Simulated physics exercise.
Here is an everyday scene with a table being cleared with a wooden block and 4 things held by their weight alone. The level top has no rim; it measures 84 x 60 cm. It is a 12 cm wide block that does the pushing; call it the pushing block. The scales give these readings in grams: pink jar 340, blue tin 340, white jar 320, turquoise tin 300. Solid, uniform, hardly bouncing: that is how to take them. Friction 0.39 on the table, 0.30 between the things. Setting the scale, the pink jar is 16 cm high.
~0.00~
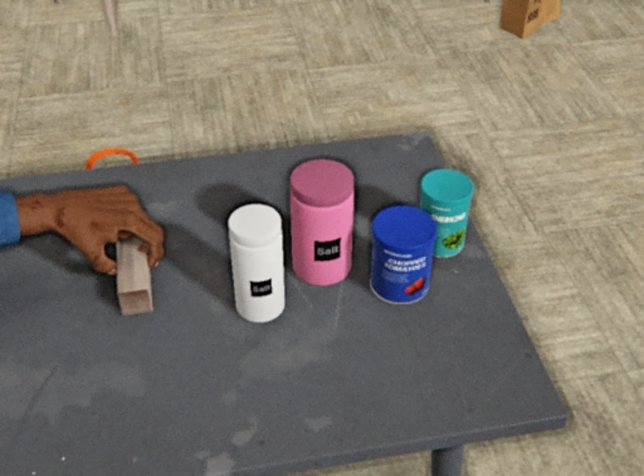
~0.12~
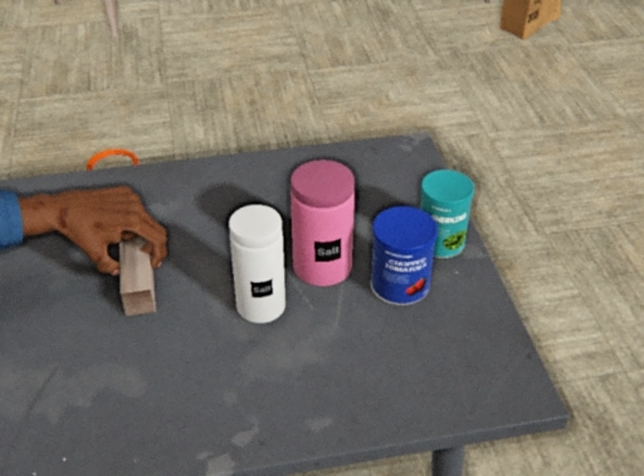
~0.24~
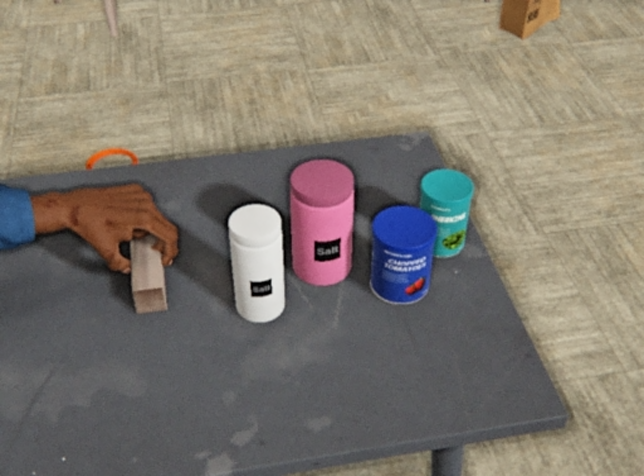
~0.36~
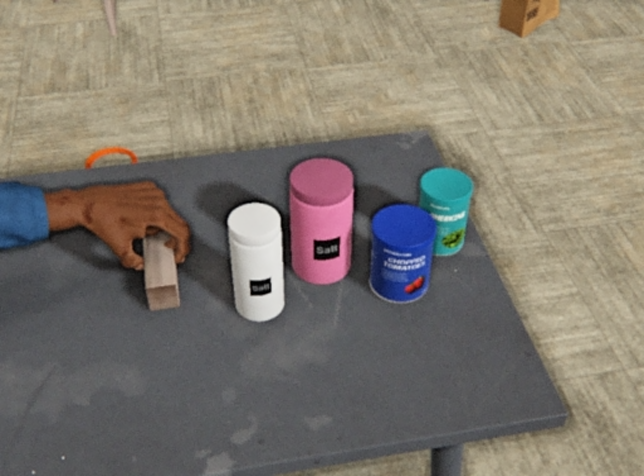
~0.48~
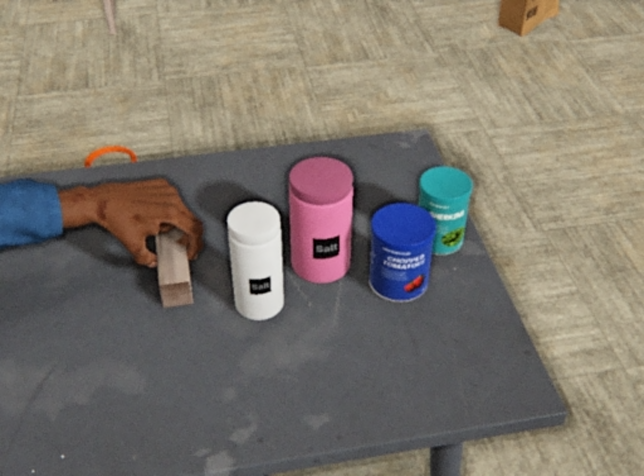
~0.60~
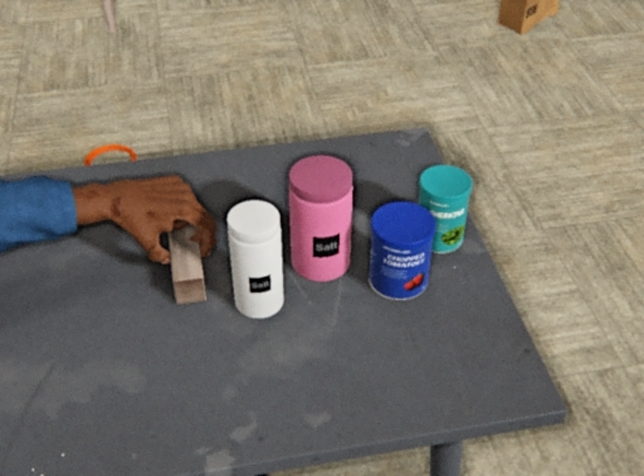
On a grey tabletop, a hand slides a wooden block slightly right toward white and pink jars beside blue and turquoise tins.
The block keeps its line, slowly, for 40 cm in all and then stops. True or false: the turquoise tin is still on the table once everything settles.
False.
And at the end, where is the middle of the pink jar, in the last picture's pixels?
End point: Approx. (460, 193).
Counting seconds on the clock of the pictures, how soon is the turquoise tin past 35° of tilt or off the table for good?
It happens at about 2.5 s.
Around 2.20 s, 31 cm of push; pink jar shifted 12 cm; white jar shifted 5 cm; blue tin shifted 2 cm.
Around 2.80 s, 40 cm of push; turquoise tin now off the table; pink jar shifted 20 cm; blue tin shifted 7 cm.
Finally (3.3 s), off the table, turquoise tin; not toppled but over 4 cm from the start, pink jar, blue tin and white jar.
